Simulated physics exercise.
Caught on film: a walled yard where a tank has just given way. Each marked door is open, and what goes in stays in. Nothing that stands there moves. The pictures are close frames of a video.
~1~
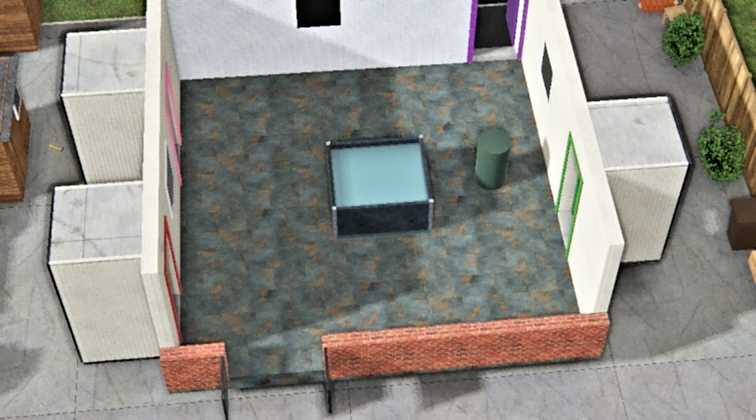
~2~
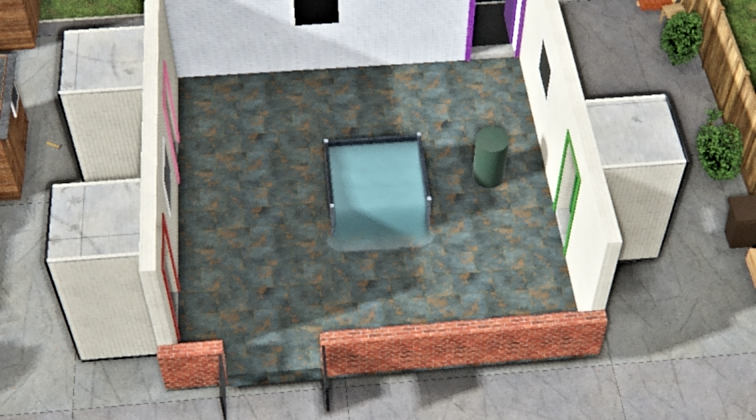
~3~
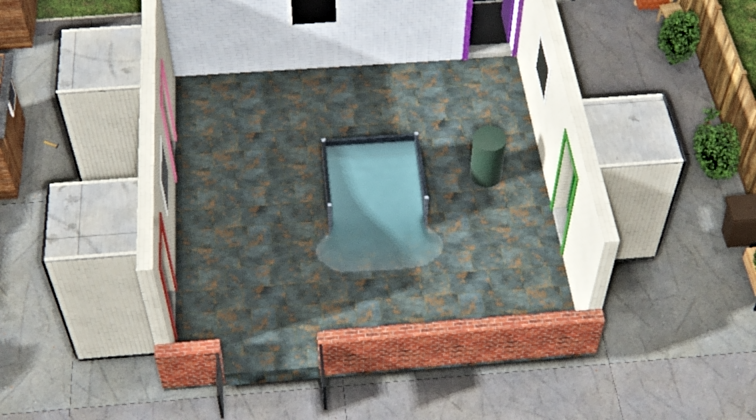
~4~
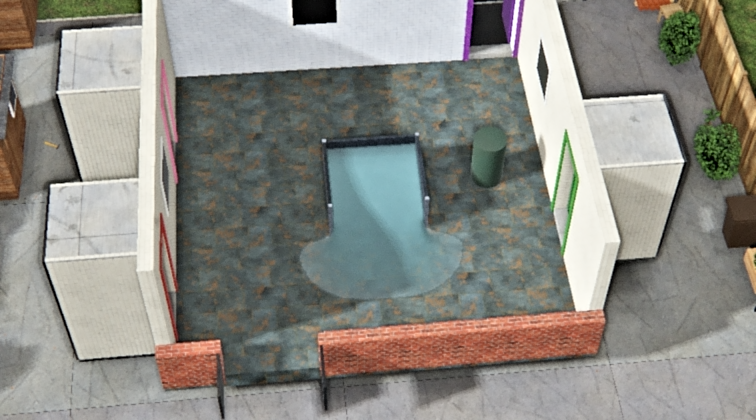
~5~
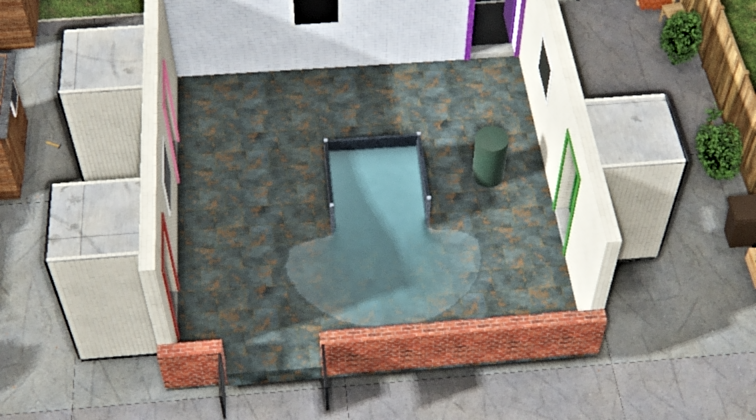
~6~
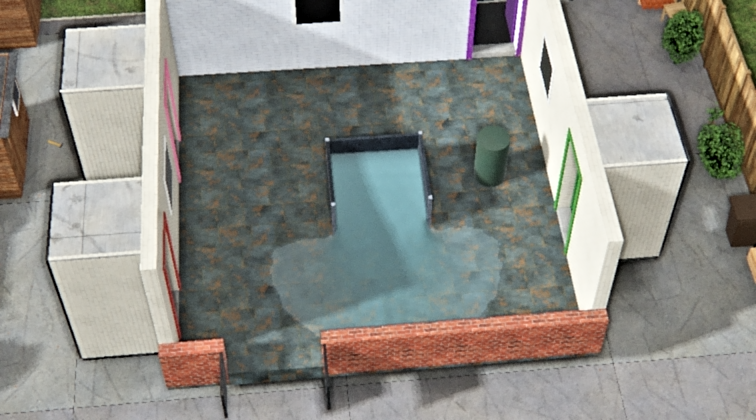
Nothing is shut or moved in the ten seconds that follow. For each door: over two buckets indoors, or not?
The pink door holds within the limit; the red door floods; the green door holds within the limit; the purple door holds within the limit.
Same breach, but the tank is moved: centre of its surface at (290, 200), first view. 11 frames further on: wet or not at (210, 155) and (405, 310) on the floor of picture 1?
As listed: Clear, under water.
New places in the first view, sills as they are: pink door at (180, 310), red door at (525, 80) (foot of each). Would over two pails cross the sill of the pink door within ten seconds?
One by one: Pink door passes that mark.
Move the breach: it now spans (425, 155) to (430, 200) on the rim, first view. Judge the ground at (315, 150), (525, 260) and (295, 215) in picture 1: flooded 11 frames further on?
One after the other: No water, wet, clear.
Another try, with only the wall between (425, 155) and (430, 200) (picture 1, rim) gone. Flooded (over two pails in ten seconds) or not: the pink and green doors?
Then: The pink door takes less; the green door is over.
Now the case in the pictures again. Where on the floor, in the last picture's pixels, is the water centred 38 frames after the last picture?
Roughly at (420, 234).
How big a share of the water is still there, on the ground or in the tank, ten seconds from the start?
Roughly 80 per cent.
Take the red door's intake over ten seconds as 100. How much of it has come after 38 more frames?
Near 90 in a hundred.
A moment on, water covers 25 % of the floor; the pink door not reached, the red door not reached, the green door not reached, the purple door not reached.
Next, water covers 30 % of the floor; the pink door not reached, the red door not reached, the green door not reached, the purple door not reached.
Then, water covers 40 % of the floor; the pink door not reached, the red door under two buckets in, the green door wet at the sill, nothing in, the purple door not reached.
Later, water covers 70 % of the floor; the pink door wet at the sill, nothing in, the red door over two buckets in, the green door under two buckets in, the purple door under two buckets in.
In the end, water covers 90 % of the floor; the pink door wet at the sill, nothing in, the red door over two buckets in, the green door under two buckets in, the purple door under two buckets in.
